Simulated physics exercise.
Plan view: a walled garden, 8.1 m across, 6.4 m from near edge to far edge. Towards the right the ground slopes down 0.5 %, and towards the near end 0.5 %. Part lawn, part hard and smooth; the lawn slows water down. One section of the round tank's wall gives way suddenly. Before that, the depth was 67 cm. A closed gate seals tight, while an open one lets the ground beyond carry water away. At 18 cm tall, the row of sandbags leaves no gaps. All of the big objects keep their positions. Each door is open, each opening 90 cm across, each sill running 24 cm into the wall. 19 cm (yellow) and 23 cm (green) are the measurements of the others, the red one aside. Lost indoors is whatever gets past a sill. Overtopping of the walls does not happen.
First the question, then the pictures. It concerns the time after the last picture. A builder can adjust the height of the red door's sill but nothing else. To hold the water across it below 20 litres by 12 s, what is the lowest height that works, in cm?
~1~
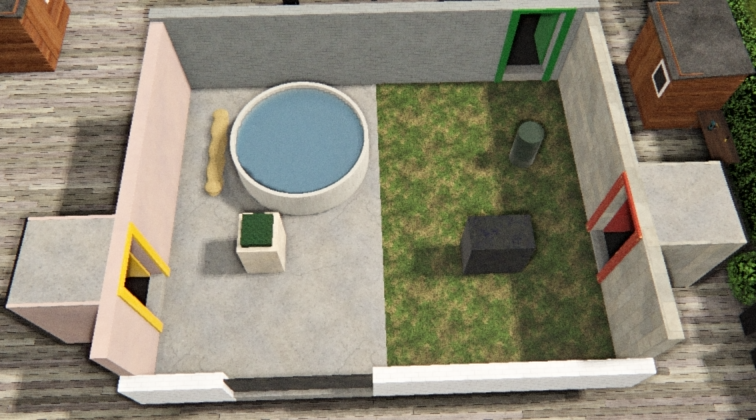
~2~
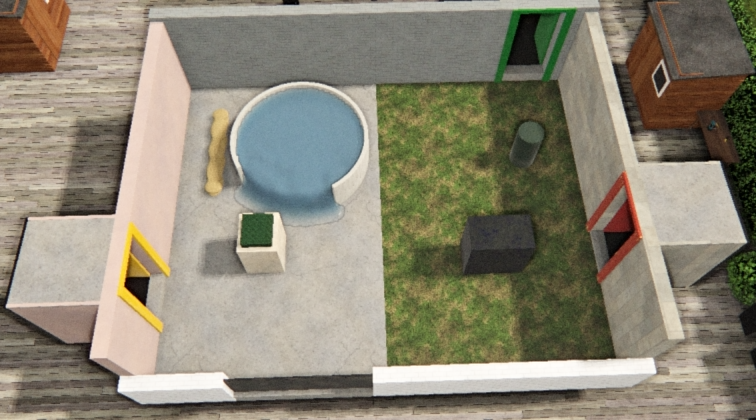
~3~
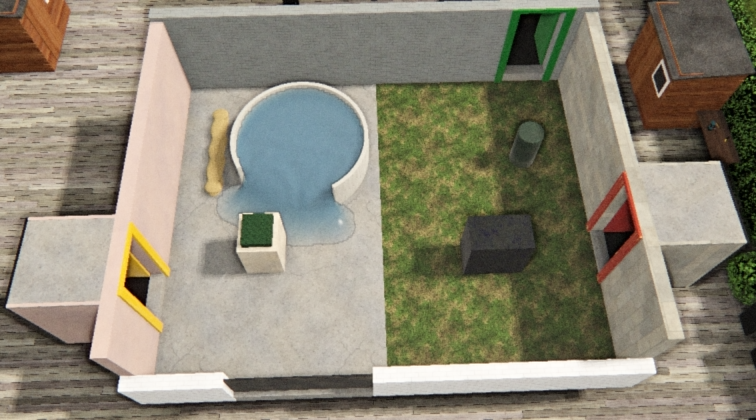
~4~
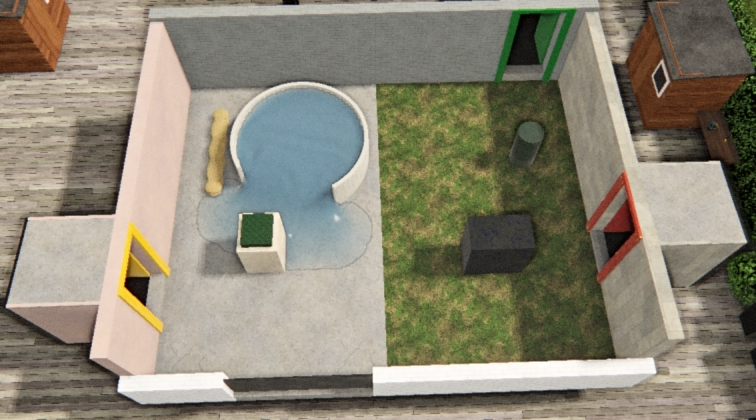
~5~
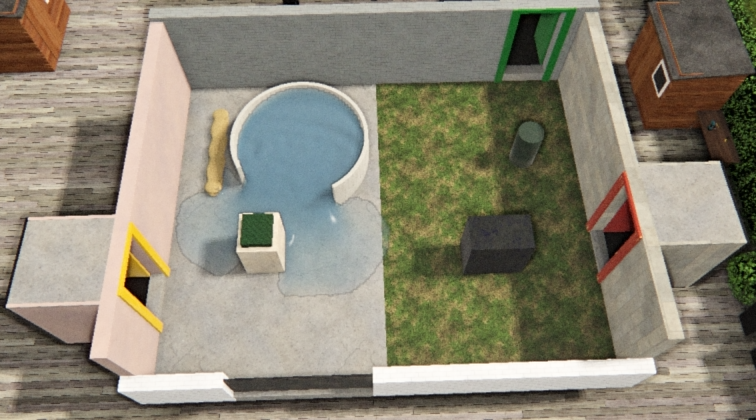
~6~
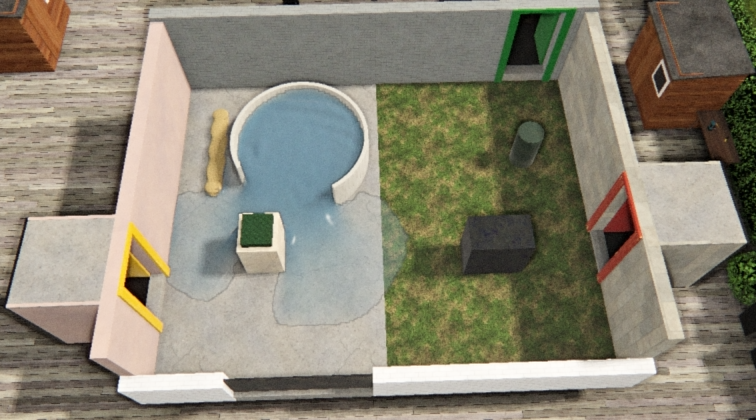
Close to 8 cm is just enough.
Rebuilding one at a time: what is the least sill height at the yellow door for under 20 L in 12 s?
For yellow: Close to 15 cm.
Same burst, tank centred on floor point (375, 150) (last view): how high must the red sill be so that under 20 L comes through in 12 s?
Some 7.5 cm.
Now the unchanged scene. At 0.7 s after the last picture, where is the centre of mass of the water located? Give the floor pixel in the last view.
(290, 199) or so.
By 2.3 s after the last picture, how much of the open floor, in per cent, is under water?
Close to 45 per cent of it is wet.
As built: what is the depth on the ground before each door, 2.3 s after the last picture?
In cm - red: 0, yellow: 15, green: 0.
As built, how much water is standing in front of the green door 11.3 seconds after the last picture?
Some 10.5 cm.
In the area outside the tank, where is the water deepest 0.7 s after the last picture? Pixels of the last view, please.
About (276, 230).
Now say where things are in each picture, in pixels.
The first frame shows the round tank at (300, 139) is whole and still, 67 cm deep; the red door at (612, 231) is dry.
In the second frame, water pours out at (284, 206) and has run 0.3 m, to (338, 218); about 8 cm deep outside, 67 cm at the back.
In the third frame, water pours out at (284, 206) and has run 0.7 m, to (344, 237); about 10 cm deep outside, 67 cm at the back.
In the fourth frame, water pours out at (284, 207) and has run 1.2 m, to (204, 232); about 9 cm deep outside, 67 cm at the back.
In the fifth frame, the gap is at (284, 207), the front 1.7 m out at (348, 287); the back of the round tank holds 66 cm.
In the sixth frame, the front is at (179, 286), 2.3 m from the gap at (284, 207); 7.5 m2 of floor is wet, 60 cm left at the back; the red door at (612, 231), 6.0 m from the gap, is still 3.7 m from the nearest water.
Then, 0.7 s after the last picture water covers 30 % of the floor, deepest (49 cm) near (276, 230); it has not reached the red door.
Then, 2.3 s after the last picture water covers 45 % of the floor, deepest (32 cm) near (258, 382); it has not reached the red door.
Then, 11.3 s after the last picture water covers 100 % of the floor, deepest (12 cm) near (599, 370); 10 cm at the red door, 34 litres in over its 7 cm sill.
At the red door as built, the water peaked near 12 cm, 6.3 s after the last picture.
With a sill of 6.5 cm, 42 litres would have come in within the 12 s; with 10 cm, 5 litres. So under 20 litres takes about 8 cm.
